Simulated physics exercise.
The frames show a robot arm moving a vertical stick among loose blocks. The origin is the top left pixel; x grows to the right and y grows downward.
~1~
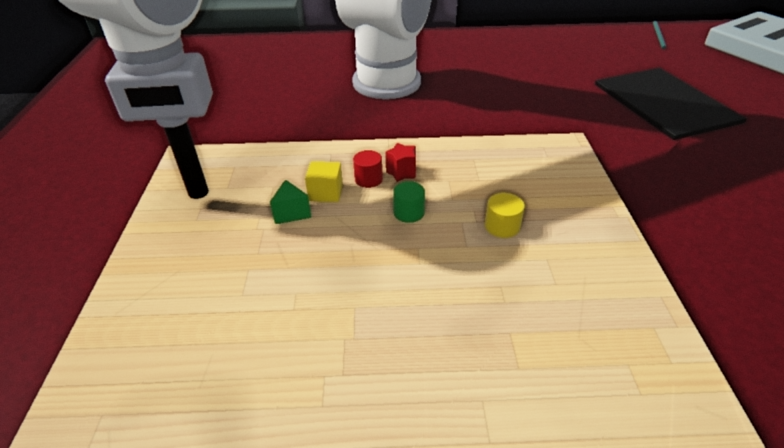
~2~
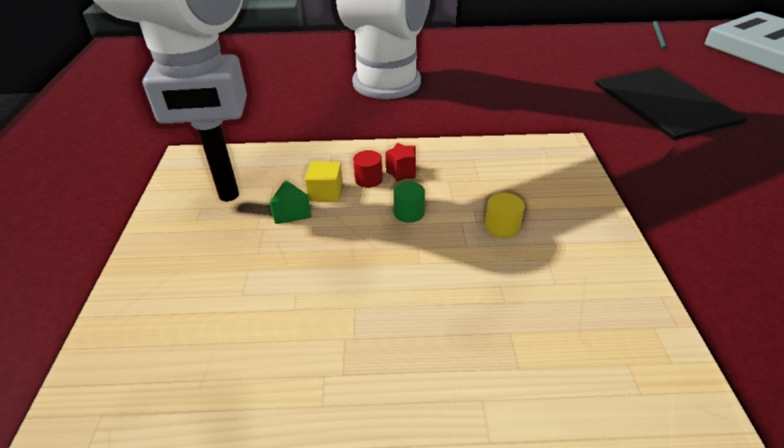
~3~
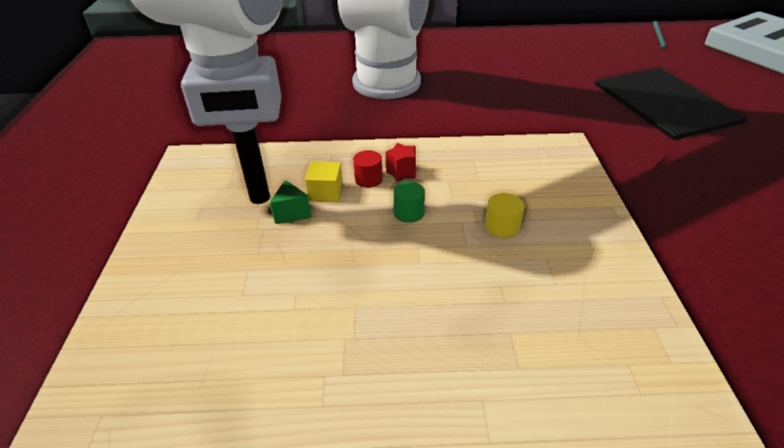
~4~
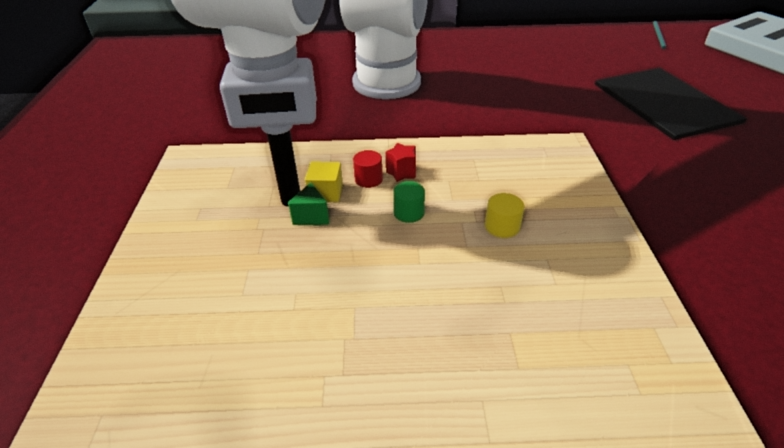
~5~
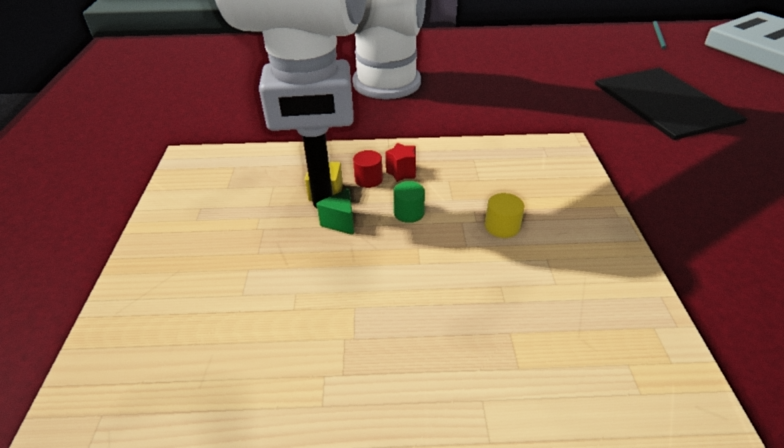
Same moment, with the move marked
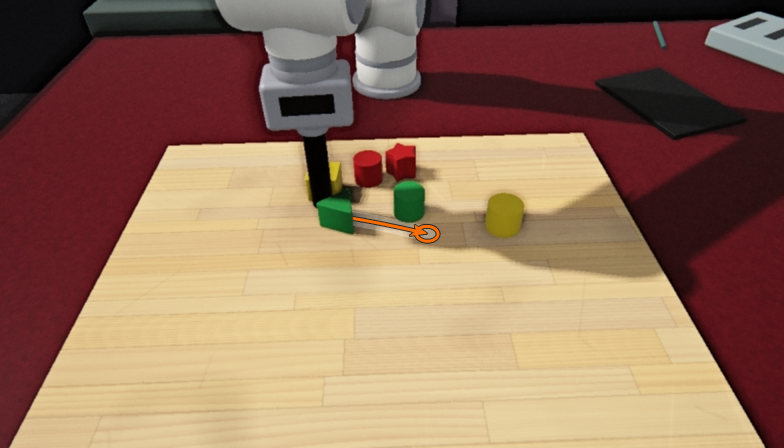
A robot arm slid a black stick rightward across a wooden board, pushing and turning a green three-sided block and partly covering a yellow block, while the red pieces and green cylinder stayed put.
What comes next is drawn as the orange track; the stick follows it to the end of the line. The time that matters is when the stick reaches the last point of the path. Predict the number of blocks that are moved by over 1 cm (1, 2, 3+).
1 block.
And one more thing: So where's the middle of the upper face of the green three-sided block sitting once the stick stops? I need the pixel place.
The top centre is at (377, 218).
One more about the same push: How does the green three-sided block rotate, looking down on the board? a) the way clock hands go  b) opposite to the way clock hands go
Answer: A.
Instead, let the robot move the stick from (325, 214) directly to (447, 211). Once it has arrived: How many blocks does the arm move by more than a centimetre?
A pair of blocks is moved.
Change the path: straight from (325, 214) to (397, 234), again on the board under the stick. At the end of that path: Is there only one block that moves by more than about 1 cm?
My answer is yes.
The drawn path runs from (325, 214) over (375, 222) to (427, 234).
On the path given first. One third of the way, stick (357, 209); green three-sided block (366, 211), turned 20° clockwise.
Two thirds of the way, stick (392, 215); green three-sided block (377, 217), turned 50° clockwise.
At the end, stick (428, 223); yellow square piece not moved; green three-sided block (377, 218), turned 55° clockwise; green circle (412, 190).
